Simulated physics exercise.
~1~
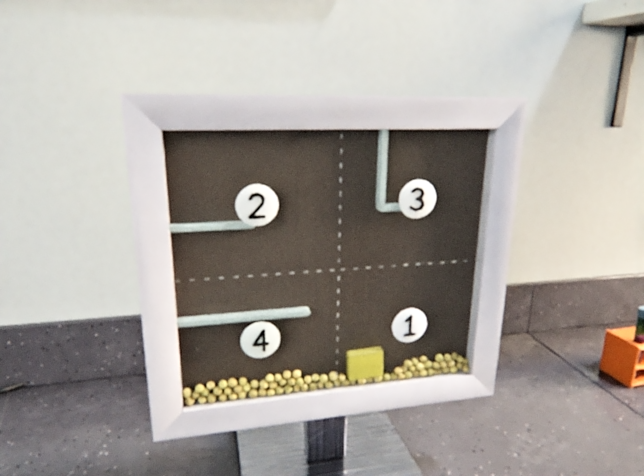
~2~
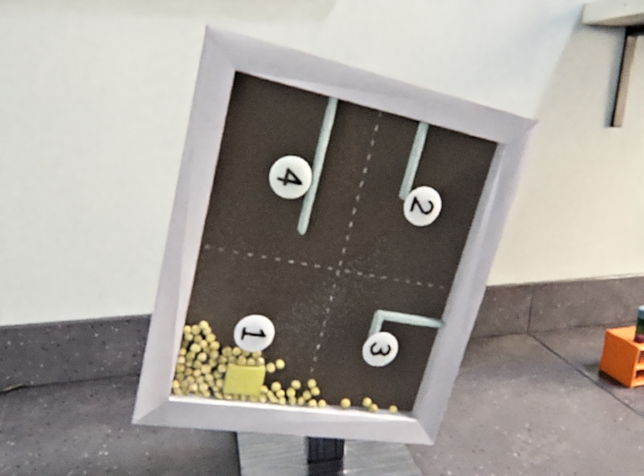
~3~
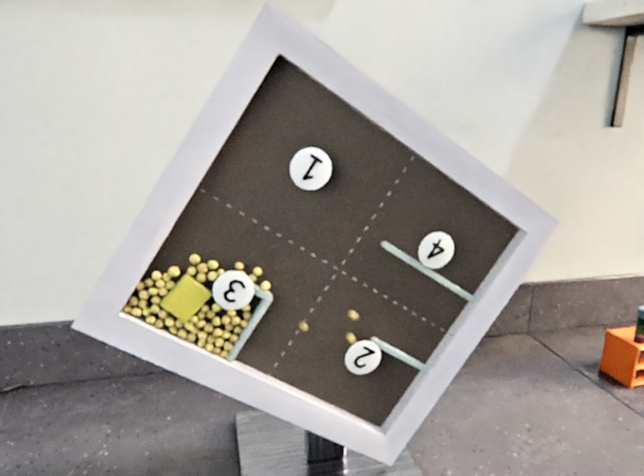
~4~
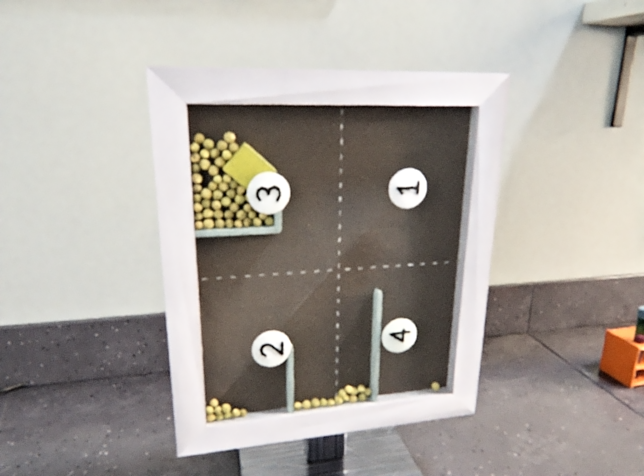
A framed flat case with numbered quarters turns clockwise on its stand, sending yellowish beans and a yellow block tumbling along its sides, and stops three-quarters round with the block and most beans held on the upper-left ledge and the rest scattered along the bottom.
